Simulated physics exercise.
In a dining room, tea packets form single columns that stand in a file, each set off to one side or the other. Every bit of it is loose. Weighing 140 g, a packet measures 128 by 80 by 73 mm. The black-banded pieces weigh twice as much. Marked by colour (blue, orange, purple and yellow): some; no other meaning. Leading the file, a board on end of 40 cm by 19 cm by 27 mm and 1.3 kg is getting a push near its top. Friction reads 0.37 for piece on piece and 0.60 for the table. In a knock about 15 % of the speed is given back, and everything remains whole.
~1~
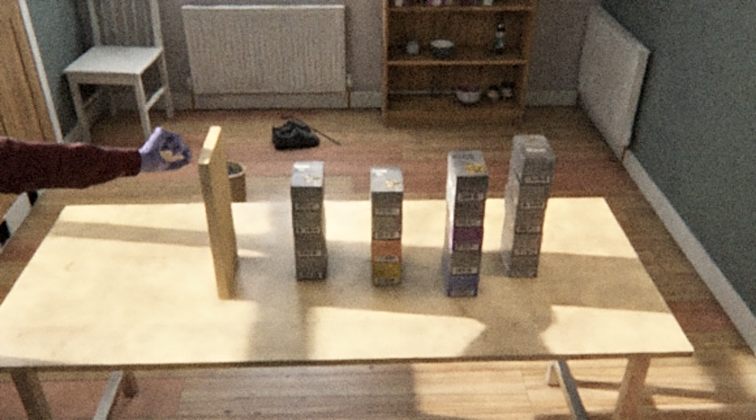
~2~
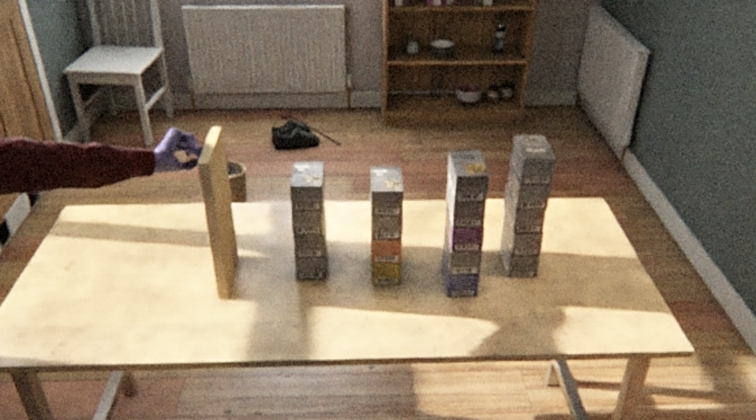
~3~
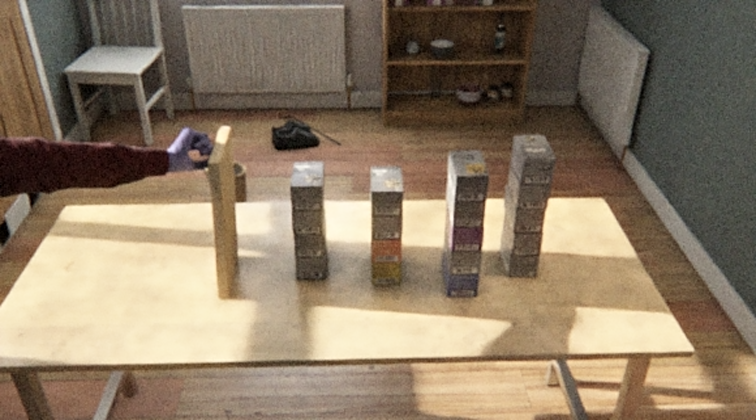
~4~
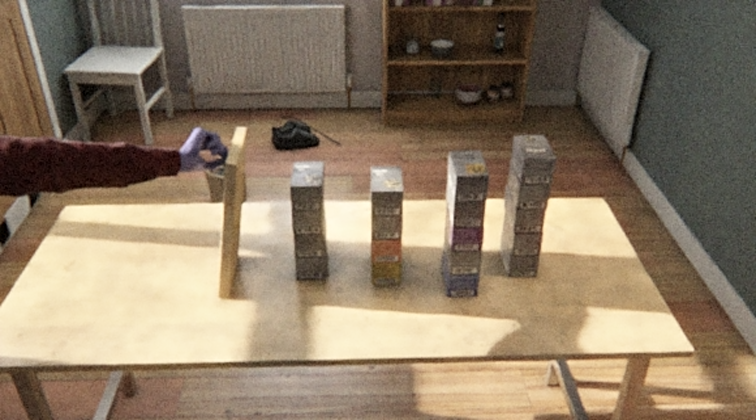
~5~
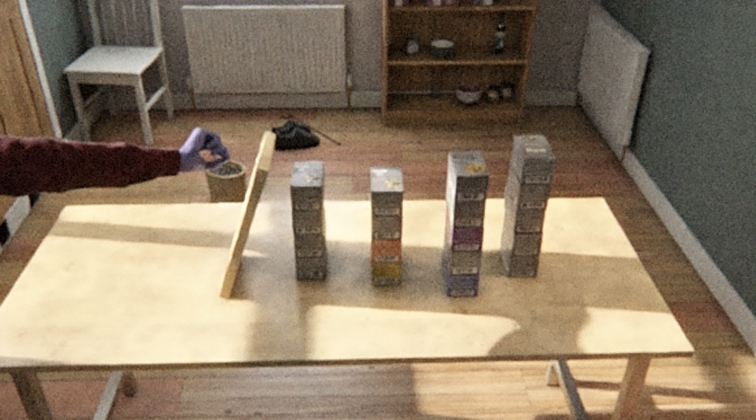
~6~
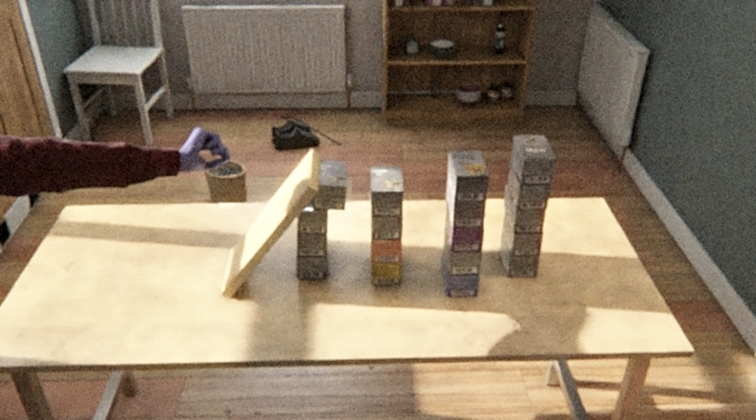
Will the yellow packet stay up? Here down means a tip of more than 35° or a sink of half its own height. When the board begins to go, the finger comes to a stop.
Yes.
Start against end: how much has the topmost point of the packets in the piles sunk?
I'd put it at around 19 cm.
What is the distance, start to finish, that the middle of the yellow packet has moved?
I'd say close to 1 cm away from its start.
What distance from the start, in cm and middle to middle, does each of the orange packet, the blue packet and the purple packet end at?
Net displacement, roughly: Orange ~ 14 cm, blue ~ 0 cm, purple ~ 24 cm.
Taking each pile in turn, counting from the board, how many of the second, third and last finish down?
The second pile gives 3, the third 4, the last 5.
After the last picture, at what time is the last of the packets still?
At roughly 2.5 seconds.
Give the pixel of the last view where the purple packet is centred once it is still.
It settles close to (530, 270) in the last view.
Then, 0.21 s later than the last frame, board 62° from upright; 4 of the 18 packets down; yellow packet tilted 15°; orange packet tilted 15°.
Then, 0.75 s later than the last frame, board 67° from upright; 7 of the 18 packets down; yellow packet moved 10 mm; orange packet on its side.
Then, 1.49 s later than the last frame, board 67° from upright; 16 of the 18 packets down; yellow packet moved 10 mm; orange packet on its side.
When it is over, board 67° from upright; 16 of the 18 packets down; yellow packet moved 10 mm; purple packet on its side; orange packet on its side. In pixels of the last frame, middles, yellow packet near (389, 259), purple packet near (529, 270).
